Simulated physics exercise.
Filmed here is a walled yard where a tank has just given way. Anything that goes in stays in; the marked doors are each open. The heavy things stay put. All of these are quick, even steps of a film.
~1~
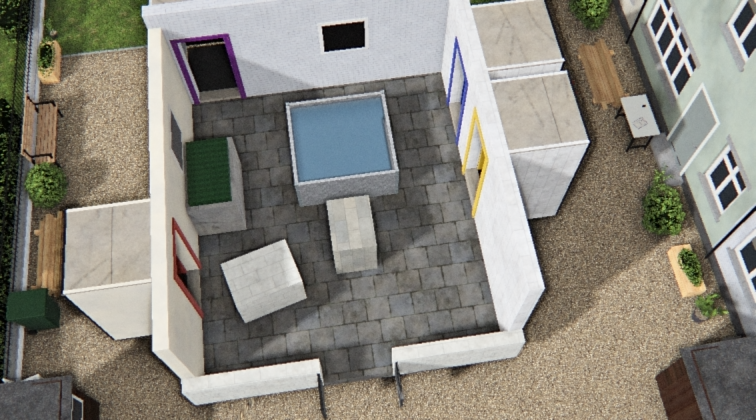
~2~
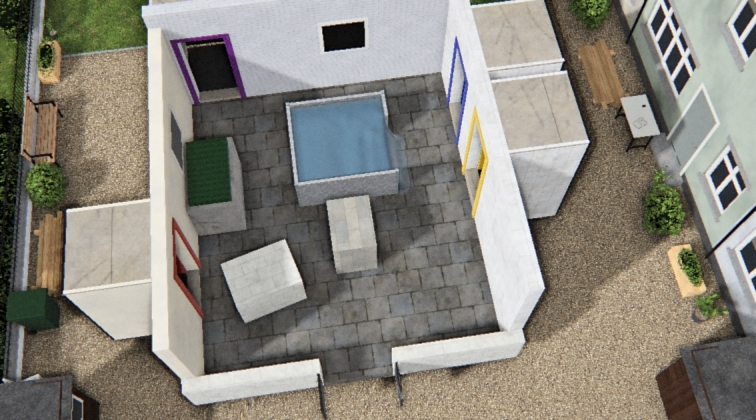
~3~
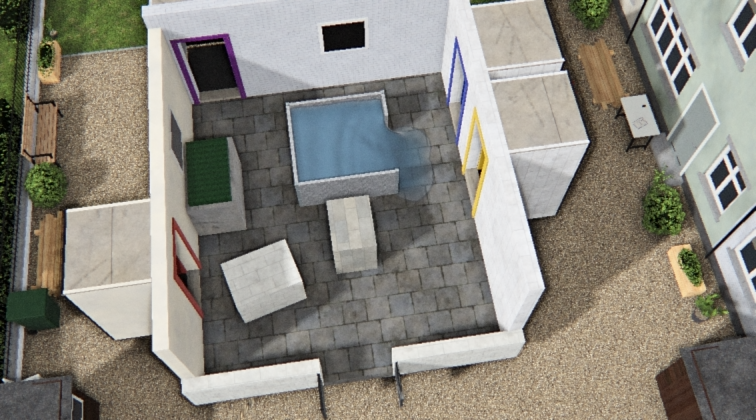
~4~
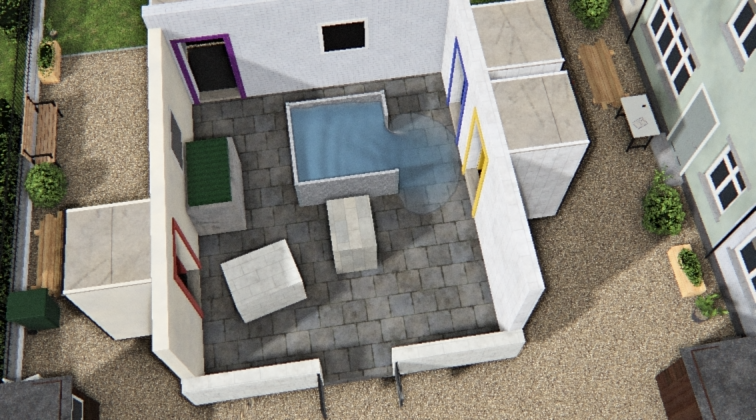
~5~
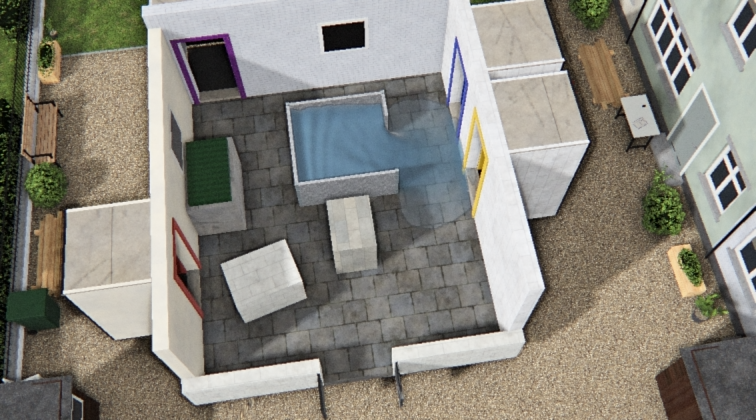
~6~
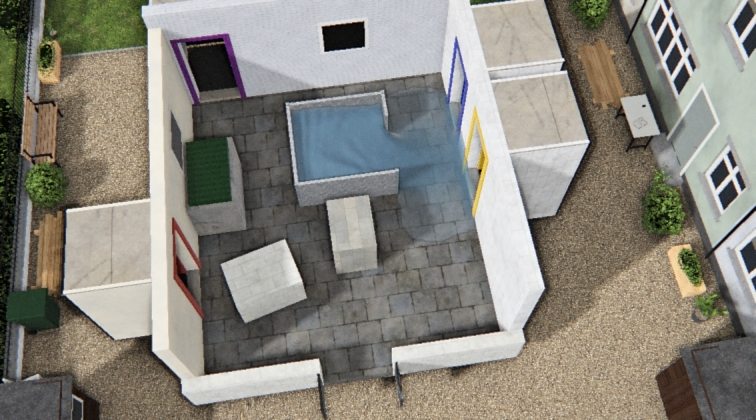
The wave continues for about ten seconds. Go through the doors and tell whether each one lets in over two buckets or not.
Red door: Over two buckets; yellow door: Over two buckets; blue door: Over two buckets; purple door: Over two buckets.
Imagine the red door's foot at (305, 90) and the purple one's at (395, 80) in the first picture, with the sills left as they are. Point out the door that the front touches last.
The red door.
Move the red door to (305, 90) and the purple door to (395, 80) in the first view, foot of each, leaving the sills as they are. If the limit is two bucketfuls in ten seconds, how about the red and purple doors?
Note - red ends up short of it; purple ends up above it.
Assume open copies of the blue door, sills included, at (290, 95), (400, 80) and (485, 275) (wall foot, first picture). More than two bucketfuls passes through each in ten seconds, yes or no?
The first new doorway comes up short, the second tops it, the third comes up short.
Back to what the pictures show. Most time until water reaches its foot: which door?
Result: The door marked red.
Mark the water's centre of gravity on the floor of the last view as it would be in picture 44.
Close to pixel (343, 210).
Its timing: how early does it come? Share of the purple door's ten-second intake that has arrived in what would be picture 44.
Approximately 25 in a hundred, I reckon.
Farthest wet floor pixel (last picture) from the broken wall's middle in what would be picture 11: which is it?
Best guess: Near (492, 324).
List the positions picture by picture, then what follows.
In the first frame, still water in the water tank at (341, 139).
In the second frame, the front is at (395, 136), out from the gap at (390, 157).
In the third frame, water pours out at (390, 158) and has run to (421, 135).
In the fourth frame, the front is at (453, 141), out from the gap at (390, 159).
In the fifth frame, water pours out at (390, 159) and has run to (449, 110).
In the sixth frame, water pours out at (390, 159) and has run to (445, 91).
A moment on, water covers 20 % of the floor; the red door not reached, the yellow door over two buckets in, the blue door far over two buckets in, the purple door not reached.
Next, water covers 35 % of the floor; the red door not reached, the yellow door far over two buckets in, the blue door far over two buckets in, the purple door not reached.
Then, water covers 65 % of the floor; the red door not reached, the yellow door far over two buckets in, the blue door far over two buckets in, the purple door wet at the sill, nothing in.
Later, water covers 85 % of the floor; the red door wet at the sill, nothing in, the yellow door far over two buckets in, the blue door far over two buckets in, the purple door under two buckets in.
In the end, water covers 95 % of the floor; the red door over two buckets in, the yellow door far over two buckets in, the blue door far over two buckets in, the purple door over two buckets in.
